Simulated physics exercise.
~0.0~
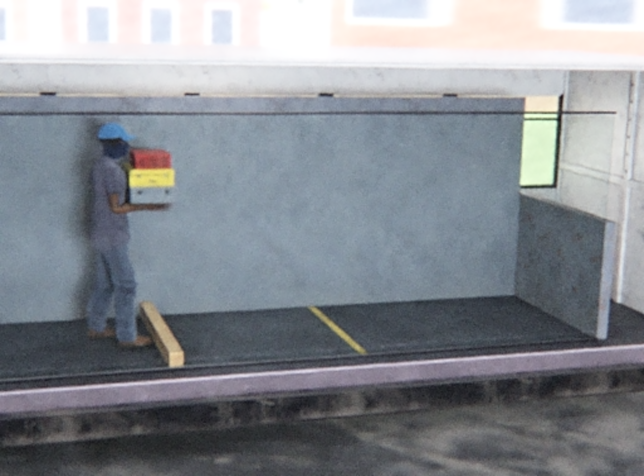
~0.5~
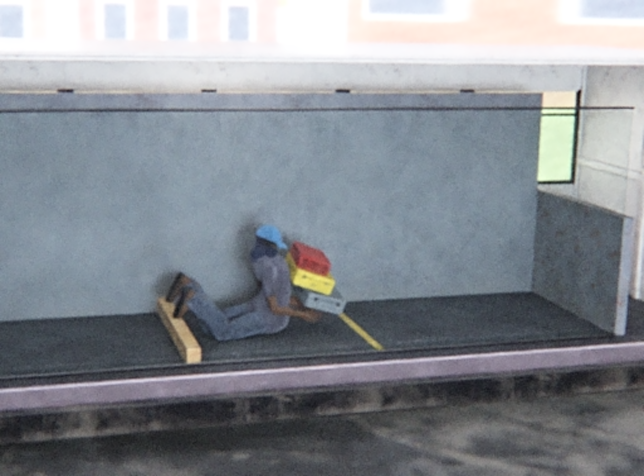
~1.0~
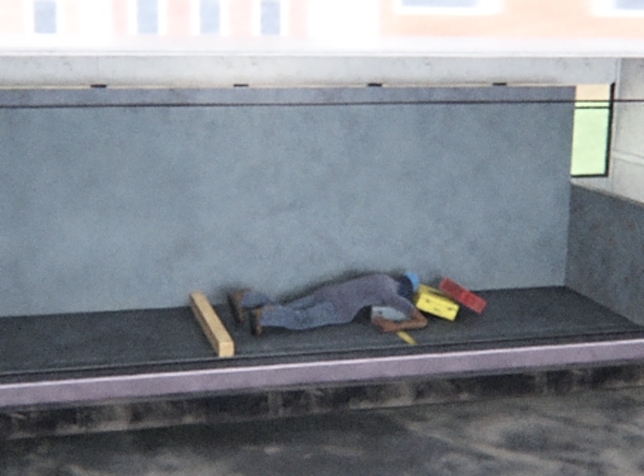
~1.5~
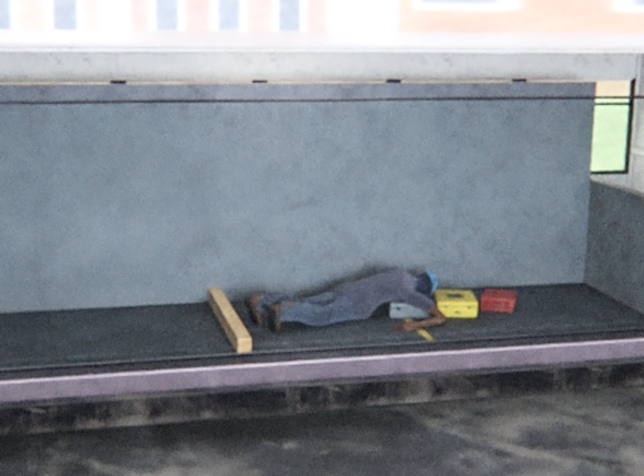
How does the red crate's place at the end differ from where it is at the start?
At the start the red crate is on top of the stack in the porter's arms. At the end it lies on the floor to the right, beyond the yellow line and farthest from the fallen porter.
